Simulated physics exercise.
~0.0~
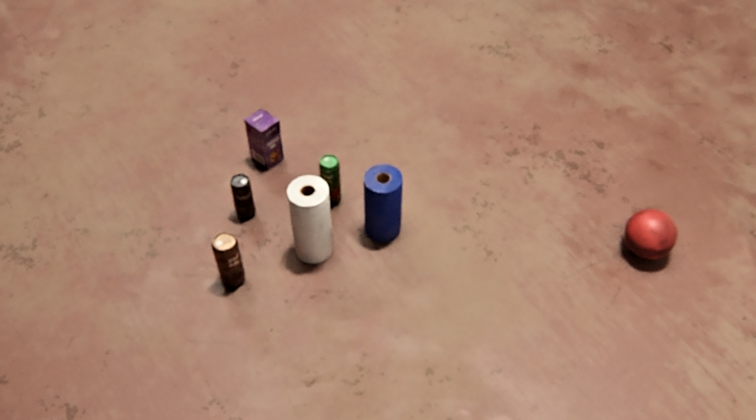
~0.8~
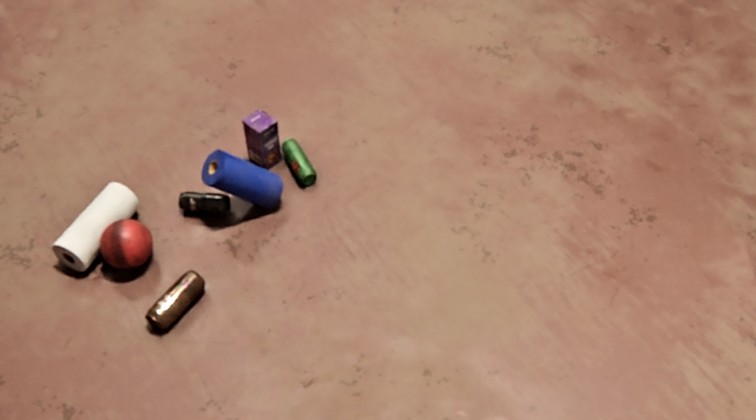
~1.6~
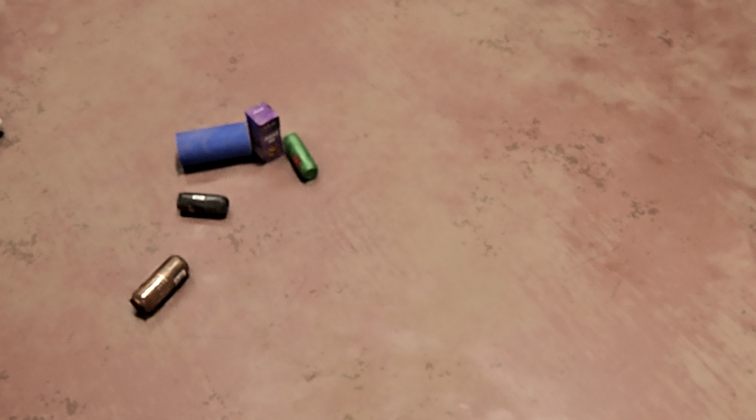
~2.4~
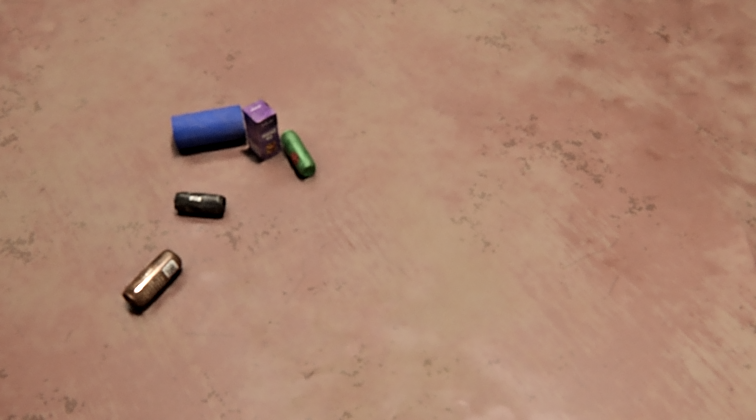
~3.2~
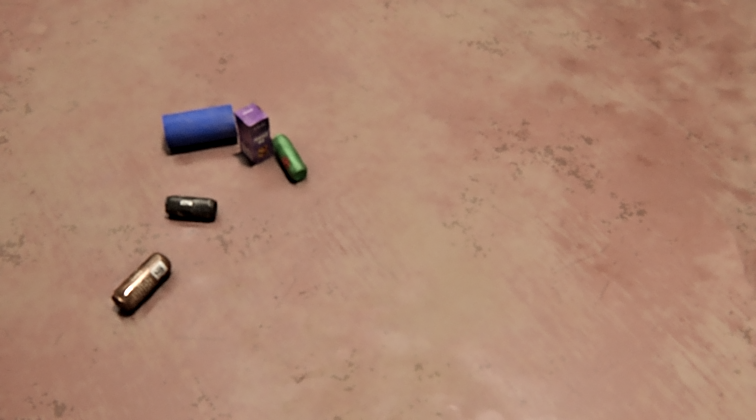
On a mottled reddish floor, a red ball swept left through a group of standing cans and paper rolls, toppling them all, and went out of view along with the white roll, leaving the blue roll and three cans lying near the upright purple carton.
